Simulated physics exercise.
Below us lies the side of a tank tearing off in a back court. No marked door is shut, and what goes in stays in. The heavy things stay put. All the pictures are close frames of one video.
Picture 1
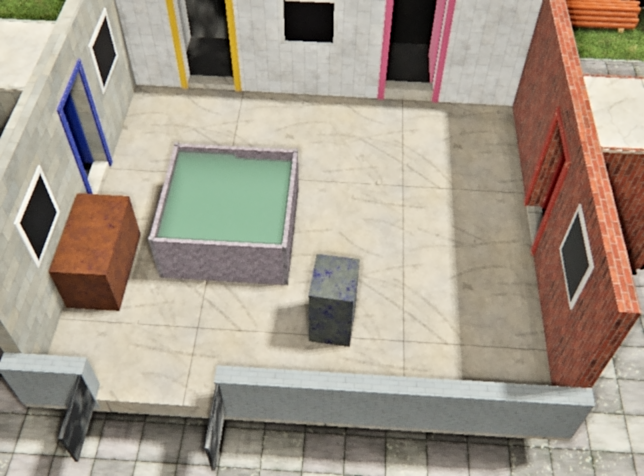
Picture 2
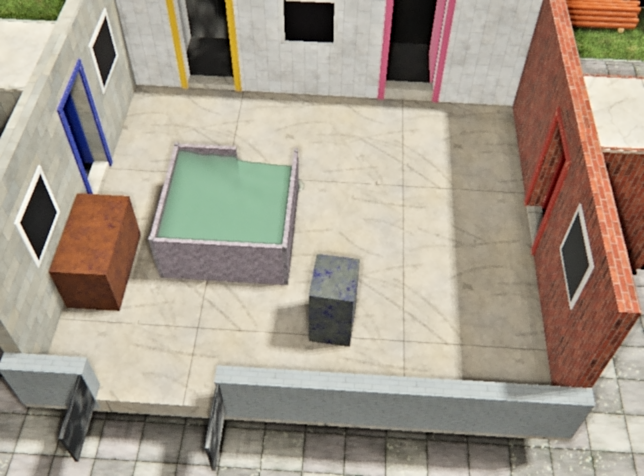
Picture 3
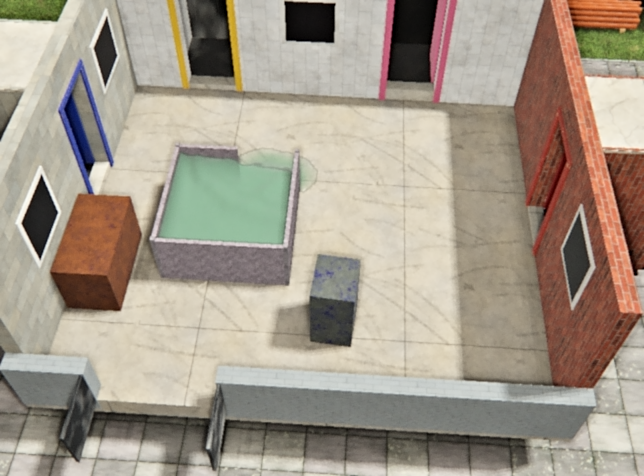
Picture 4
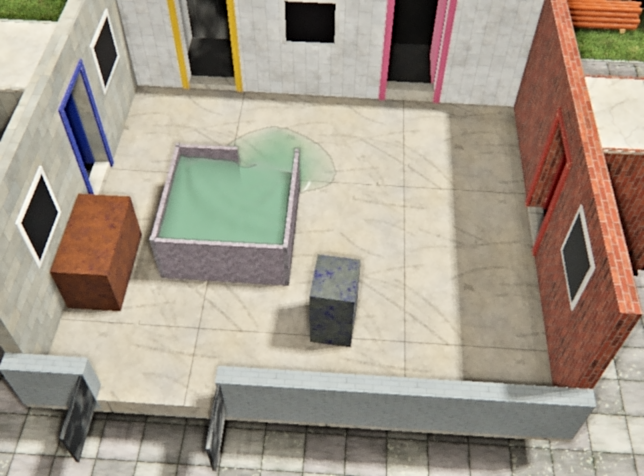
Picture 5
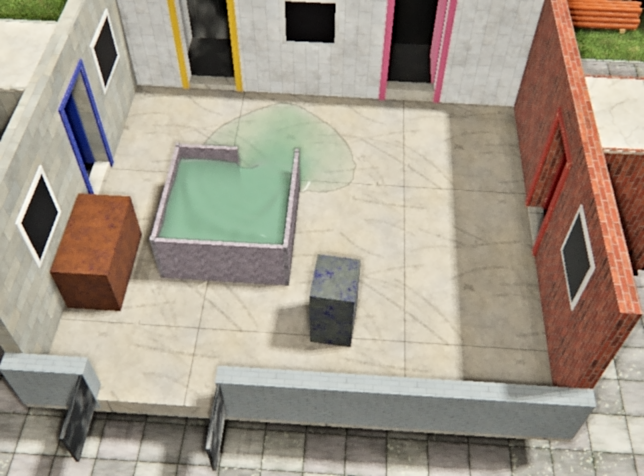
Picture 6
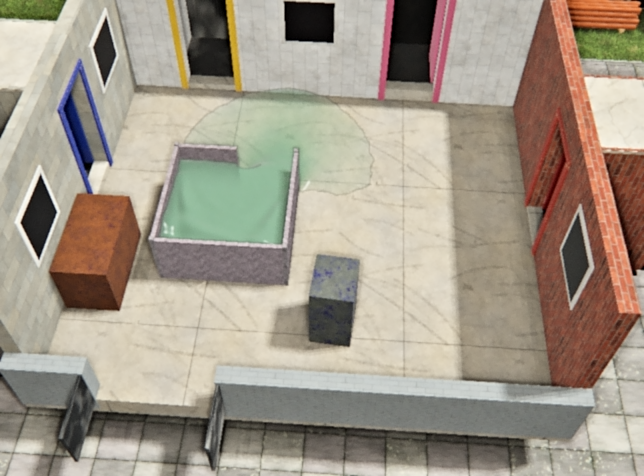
A walled back court with pale stone paving is seen from high above by a still camera, with a blue-framed door at left, yellow and pink ones behind, and red brick at right. A square stone tank of green water stands between a rust-brown block and a dark grey one. Part of its far side breaks away, and water pours through the gap, spreading in a widening translucent fan over the paving behind.
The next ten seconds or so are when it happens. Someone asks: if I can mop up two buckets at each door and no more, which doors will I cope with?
The pink door: You will cope; the red door: Too much for you; the yellow door: Too much for you; the blue door: You will cope.
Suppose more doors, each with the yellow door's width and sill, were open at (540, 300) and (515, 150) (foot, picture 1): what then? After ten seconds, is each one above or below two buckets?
Order as asked: Remains below, gets beyond it.
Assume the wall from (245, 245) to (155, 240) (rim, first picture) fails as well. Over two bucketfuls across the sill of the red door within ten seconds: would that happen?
With the breach moved, the red one misses the threshold.
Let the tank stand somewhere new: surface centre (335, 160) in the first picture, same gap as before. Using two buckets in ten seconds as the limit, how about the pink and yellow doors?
Both doors in order - pink door tops it, yellow door misses it.
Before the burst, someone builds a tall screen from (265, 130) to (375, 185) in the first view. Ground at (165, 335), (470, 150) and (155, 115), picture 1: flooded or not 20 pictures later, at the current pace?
Taking the points in turn, they are high and dry, high and dry and inundated.
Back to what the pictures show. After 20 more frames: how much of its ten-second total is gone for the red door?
About 0 per cent.
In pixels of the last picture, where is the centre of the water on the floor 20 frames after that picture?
Roughly (295, 165).
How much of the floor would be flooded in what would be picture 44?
The answer is around 80 per cent.
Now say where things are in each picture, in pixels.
The tank at (228, 196) is whole and still, in the first picture.
Water pours out on the tank's far side and has run to (301, 188), in the second picture.
Water pours out on the tank's far side and has run to a hidden place, in the third picture.
Water pours out on the tank's far side and has run to (265, 131), in the fourth picture.
The front is at (295, 107), out from the gap on the tank's far side, in the fifth picture.
Water pours out on the tank's far side and has run to (318, 95), in the sixth picture.
A moment on, water covers 25 % of the floor; the pink door wet at the sill, nothing in, the red door not reached, the yellow door under two buckets in, the blue door not reached.
Next, water covers 30 % of the floor; the pink door wet at the sill, nothing in, the red door not reached, the yellow door over two buckets in, the blue door not reached.
Then, water covers 45 % of the floor; the pink door wet at the sill, nothing in, the red door wet at the sill, nothing in, the yellow door over two buckets in, the blue door wet at the sill, nothing in.
Later, water covers 80 % of the floor; the pink door wet at the sill, nothing in, the red door under two buckets in, the yellow door over two buckets in, the blue door wet at the sill, nothing in.
In the end, water covers 90 % of the floor; the pink door wet at the sill, nothing in, the red door over two buckets in, the yellow door over two buckets in, the blue door wet at the sill, nothing in.
